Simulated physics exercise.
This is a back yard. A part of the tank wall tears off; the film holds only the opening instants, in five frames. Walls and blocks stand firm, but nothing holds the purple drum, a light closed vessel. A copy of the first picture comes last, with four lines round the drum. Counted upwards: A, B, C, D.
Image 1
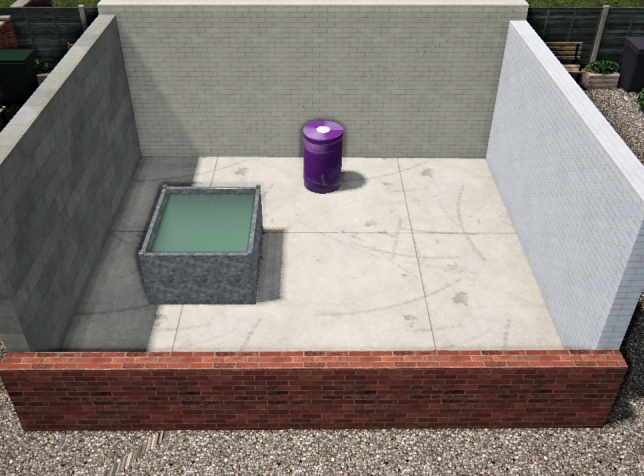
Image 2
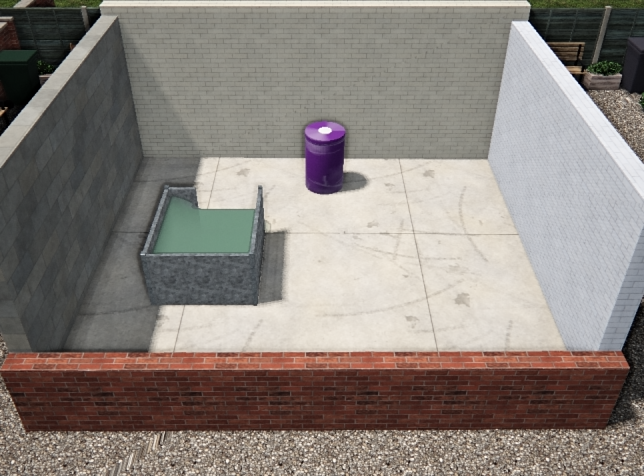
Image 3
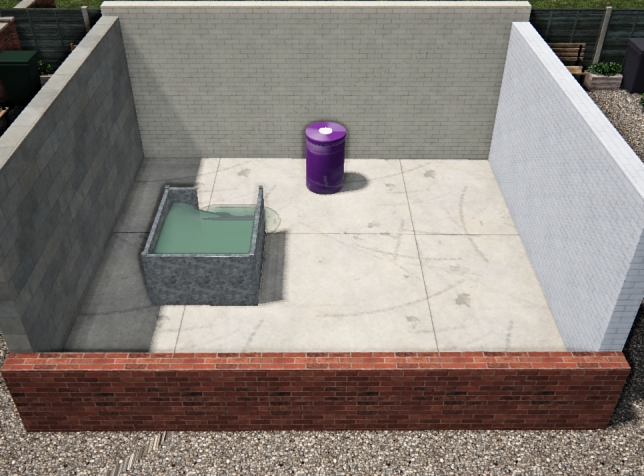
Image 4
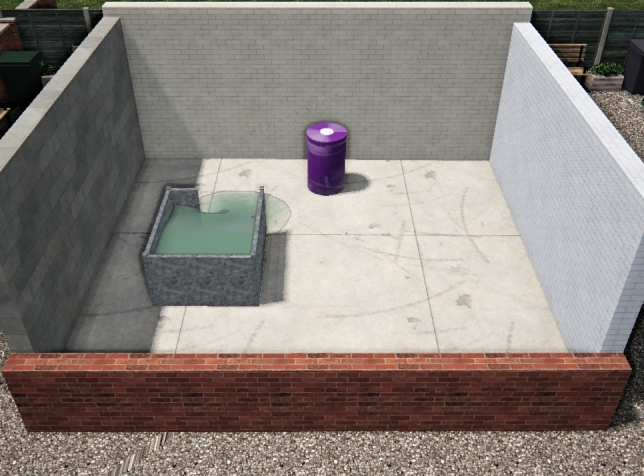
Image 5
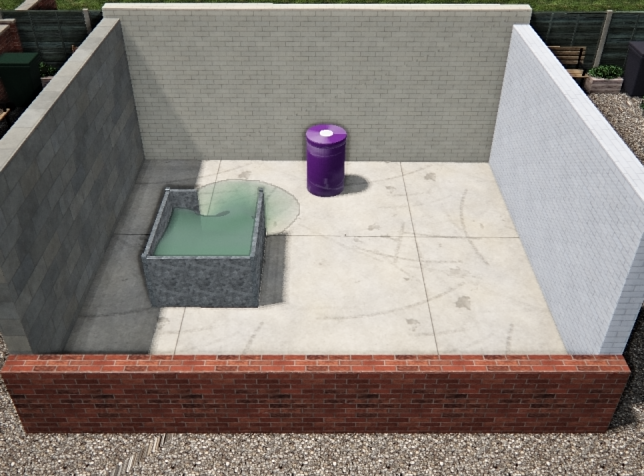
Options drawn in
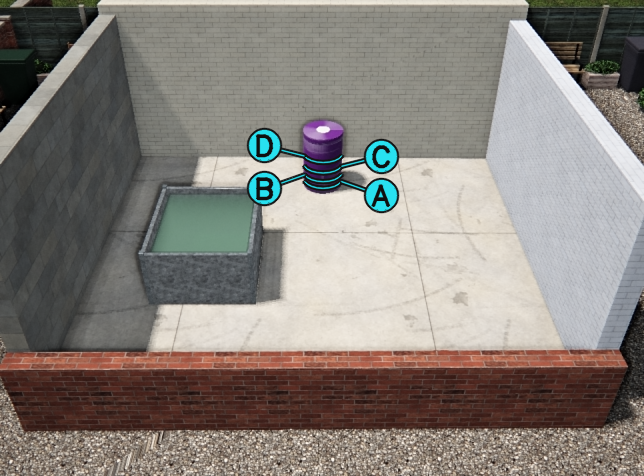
Stone tank of green water in a walled yard losing part of its back wall, water spreading over the concrete behind.
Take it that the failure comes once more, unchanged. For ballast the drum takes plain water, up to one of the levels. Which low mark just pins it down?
Use level B.
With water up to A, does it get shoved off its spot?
Yes, that goes wrong.
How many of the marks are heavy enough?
Three of the four.
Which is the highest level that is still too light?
That would be A.
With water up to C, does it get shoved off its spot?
No, not at all.
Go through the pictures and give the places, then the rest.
The first frame shows lid of the purple drum at (323, 130); tank full, its middle at (205, 224).
In the second frame, water covers 1 % of the ground, mostly out of sight from here.
In the third frame, water covers 3 % of the ground, mostly out of sight from here.
In the fourth frame, water covers 5 % of the ground, mostly out of sight from here.
The fifth frame shows lid of the purple drum at (326, 133); 8 % of the ground wet, in view closest to the drum at (286, 195).
On the marked copy, A at (323, 188); B at (323, 181); C at (323, 172); D at (323, 162); from the bottom up A, B, C, D.
For level A, it is pushed about twice its own width away.
For level B, it does not move.
For level C, it does not move.
For level D, it does not move.
